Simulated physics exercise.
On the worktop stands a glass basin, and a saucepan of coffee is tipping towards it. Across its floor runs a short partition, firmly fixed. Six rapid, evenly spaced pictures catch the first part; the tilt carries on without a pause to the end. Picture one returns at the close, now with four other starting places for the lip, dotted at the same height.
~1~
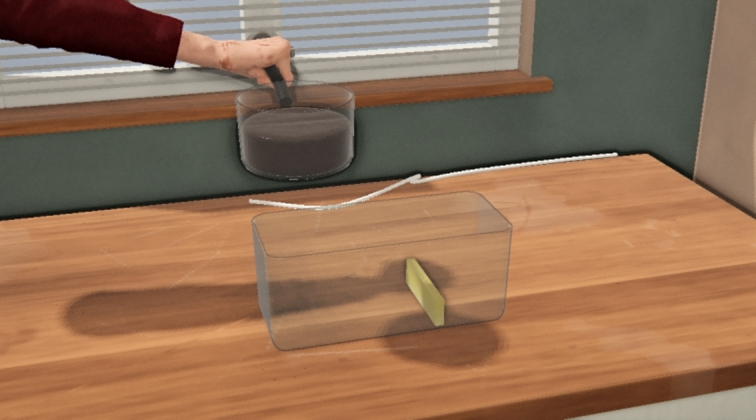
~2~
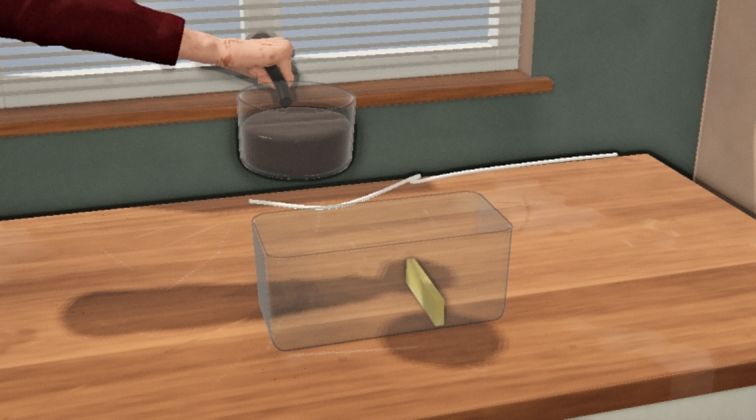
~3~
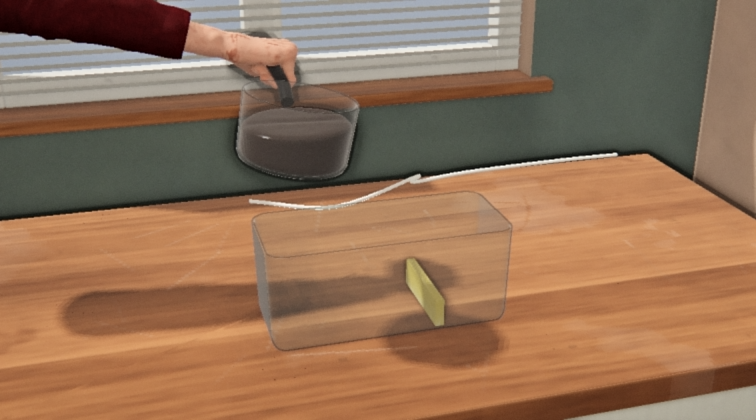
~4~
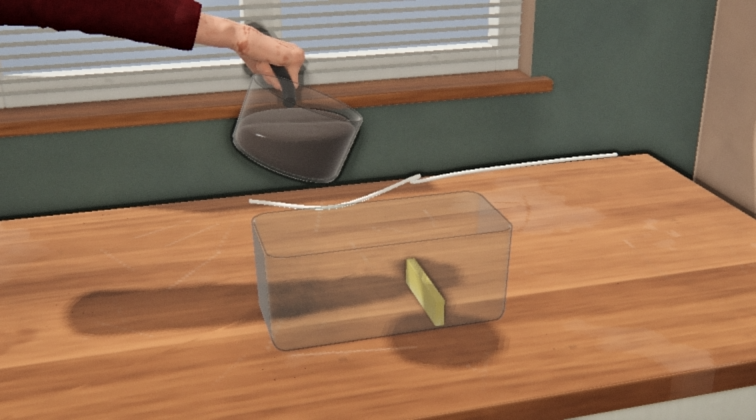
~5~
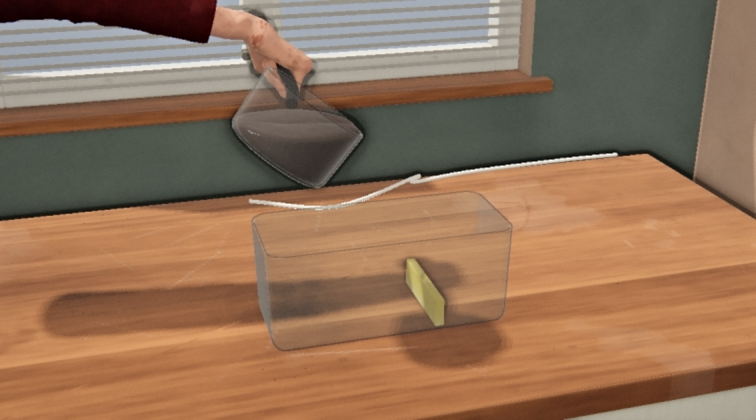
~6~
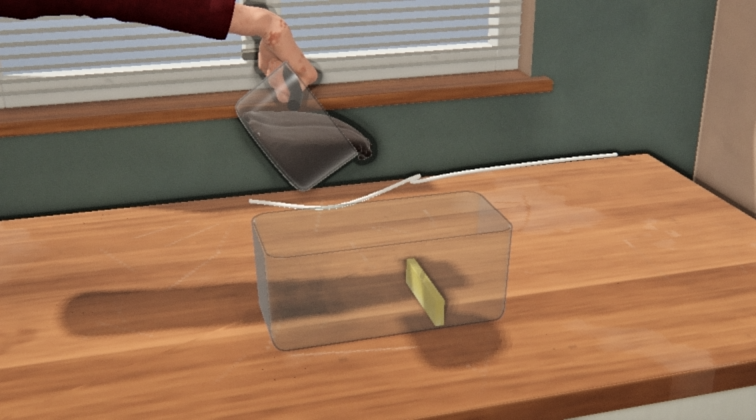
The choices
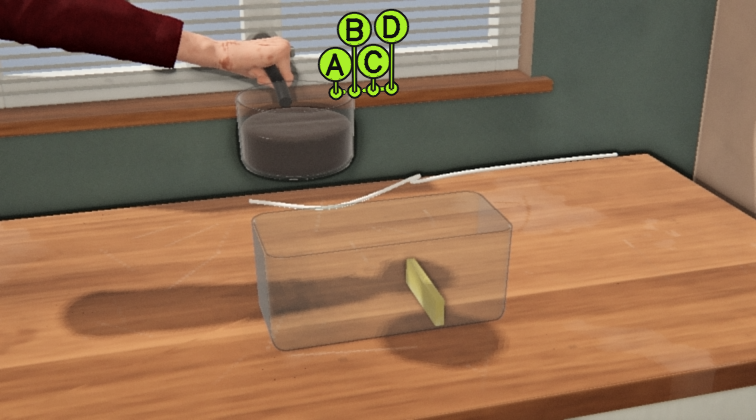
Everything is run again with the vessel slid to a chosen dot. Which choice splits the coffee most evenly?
Choose D.
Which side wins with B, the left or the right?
More ends on the left.
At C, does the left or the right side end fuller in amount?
The left side.
On the marked copy, A at (336, 92); B at (354, 91); C at (373, 89); D at (391, 88).
Choosing A, about 86 % ends left of the wall and 12 % right of it.
Choosing B, about 91 % ends left of the wall and 7 % right of it.
Choosing C, about 78 % ends left of the wall and 20 % right of it.
Choosing D, about 52 % ends left of the wall and 46 % right of it.
